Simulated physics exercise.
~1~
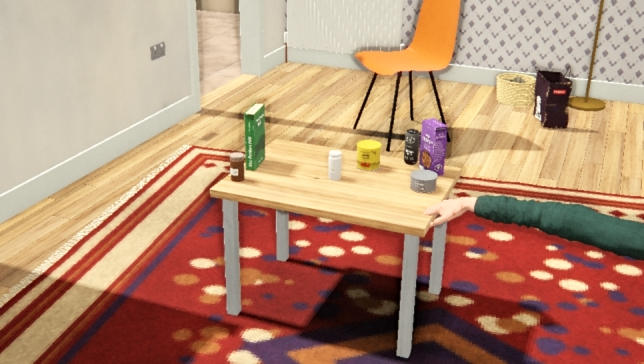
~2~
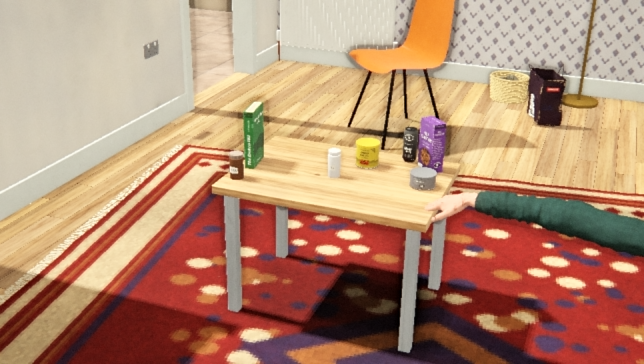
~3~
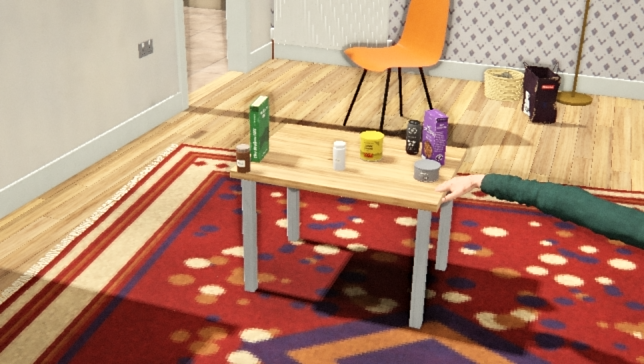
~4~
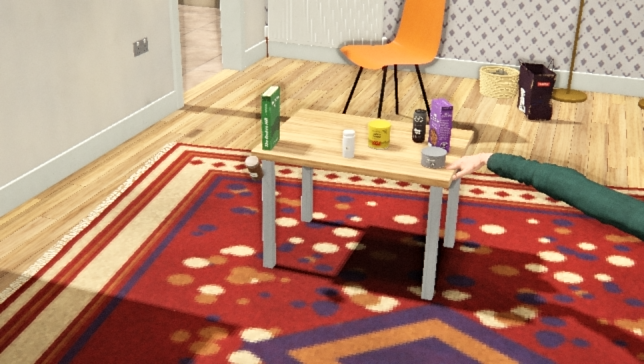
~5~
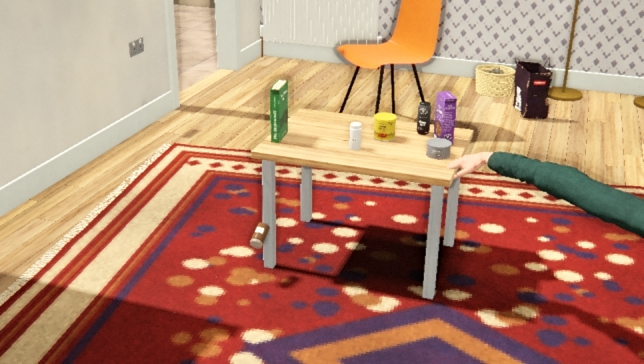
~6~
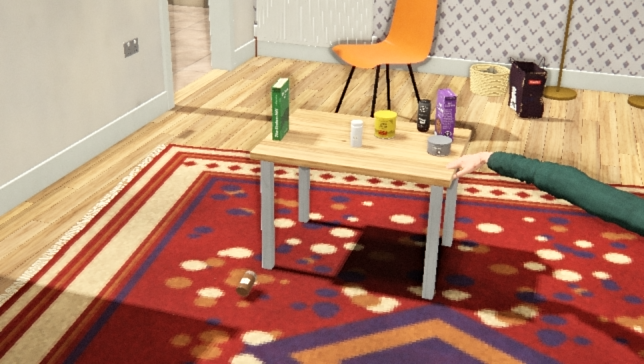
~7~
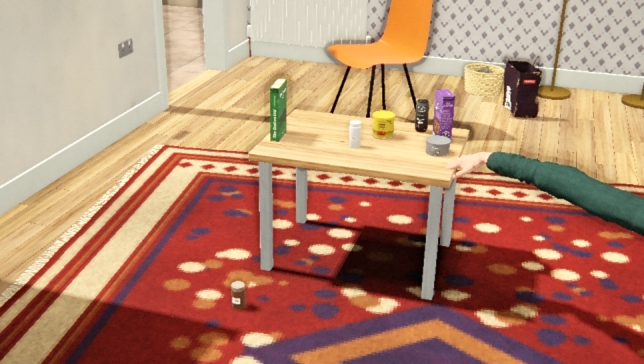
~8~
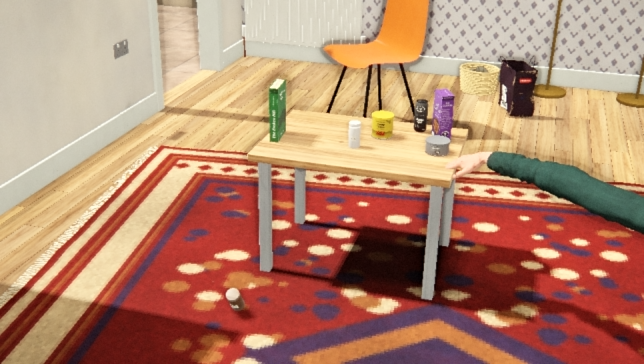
A hand shoves a small table away, and a brown shaker falls onto the rug.
